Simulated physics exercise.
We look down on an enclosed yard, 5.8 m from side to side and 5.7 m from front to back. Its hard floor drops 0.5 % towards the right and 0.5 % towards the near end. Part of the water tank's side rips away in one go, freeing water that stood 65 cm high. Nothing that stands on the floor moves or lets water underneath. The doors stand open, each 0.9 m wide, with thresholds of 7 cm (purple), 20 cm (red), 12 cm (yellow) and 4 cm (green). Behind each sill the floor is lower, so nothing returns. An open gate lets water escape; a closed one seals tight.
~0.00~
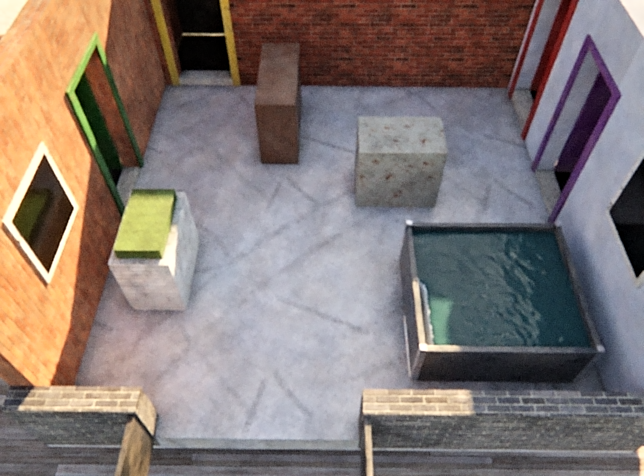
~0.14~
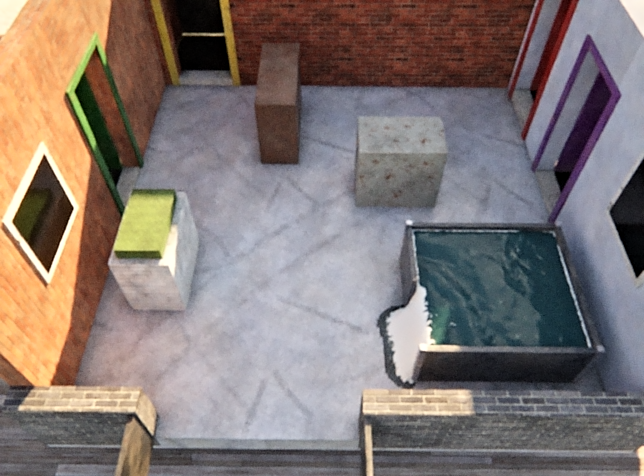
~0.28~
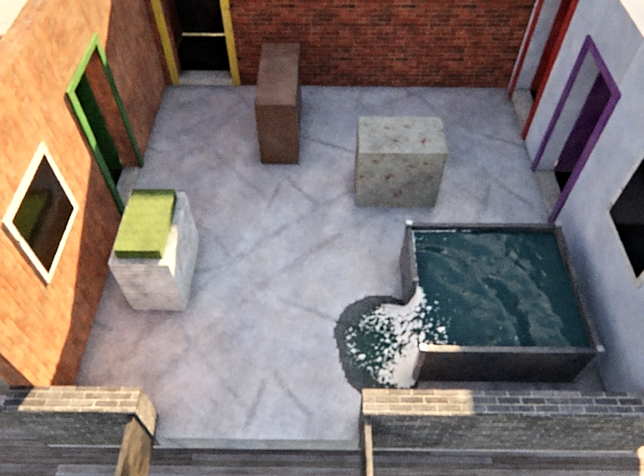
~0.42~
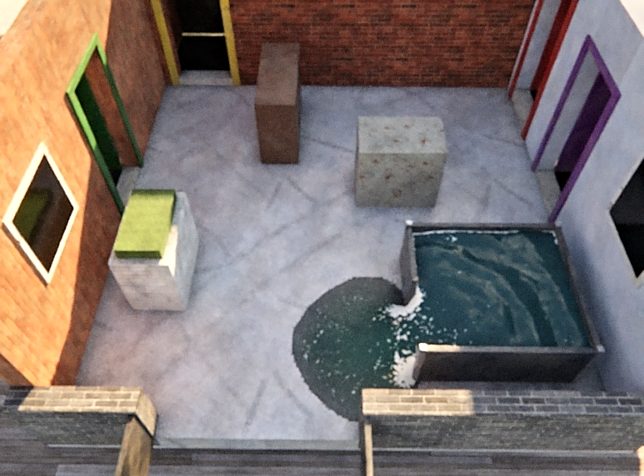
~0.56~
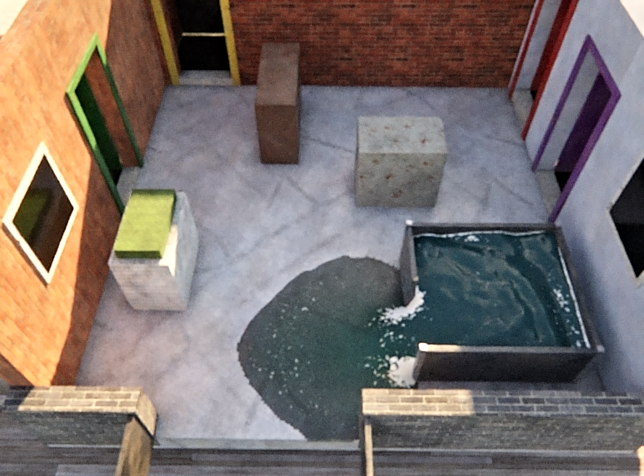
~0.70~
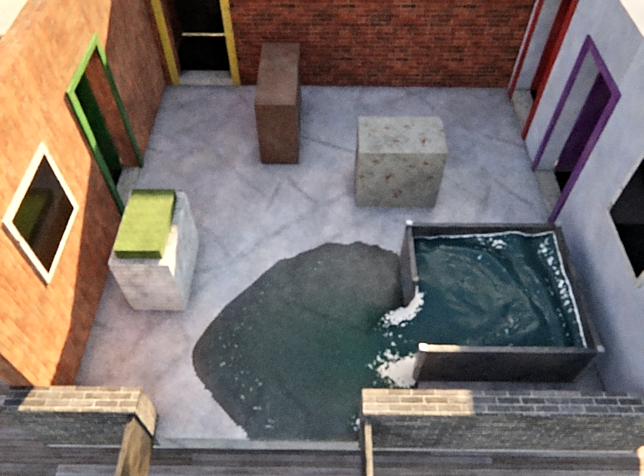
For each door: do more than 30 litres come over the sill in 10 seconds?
Door by door: At the purple door it keeps below the limit; at the red door it keeps below the limit; at the yellow door it keeps below the limit; at the green door it stays under the limit.
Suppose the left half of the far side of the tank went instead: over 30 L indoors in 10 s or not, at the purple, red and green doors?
Then: Purple over, red below, green over.
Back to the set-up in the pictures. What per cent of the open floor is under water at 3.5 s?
Some 45 per cent of it.
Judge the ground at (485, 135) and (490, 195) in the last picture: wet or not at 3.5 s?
In that order: Not reached, dry.
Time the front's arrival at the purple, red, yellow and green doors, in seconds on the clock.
Purple not in the 10 s, red 8.5 s, yellow 3.6 s, green 2.6 s.
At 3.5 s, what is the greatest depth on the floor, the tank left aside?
About 18 cm.
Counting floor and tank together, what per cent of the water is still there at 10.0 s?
About 62 per cent.
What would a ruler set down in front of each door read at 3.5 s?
In cm: Purple 0, red 0, yellow 0, green 6.
After 1.4 s water covers 25 % of the floor and is deepest (32 cm) near (402, 354); purple door not reached, red door not reached, yellow door not reached, green door not reached.
After 2.2 s water covers 35 % of the floor and is deepest (28 cm) near (67, 413); purple door not reached, red door not reached, yellow door not reached, green door not reached.
After 3.5 s water covers 45 % of the floor and is deepest (18 cm) near (402, 354); purple door not reached, red door not reached, yellow door not reached, green door 6 cm at the sill, 0 L in.
After 6.0 s water covers 60 % of the floor and is deepest (10 cm) near (402, 354); purple door not reached, red door not reached, yellow door 8 cm at the sill, 1 L in, green door 3 cm at the sill, 3 L in.
After 10.0 s water covers 80 % of the floor and is deepest (6 cm) near (188, 239); purple door not reached, red door 4 cm at the sill, 0 L in, yellow door 5 cm at the sill, 1 L in, green door 6 cm at the sill, 4 L in.
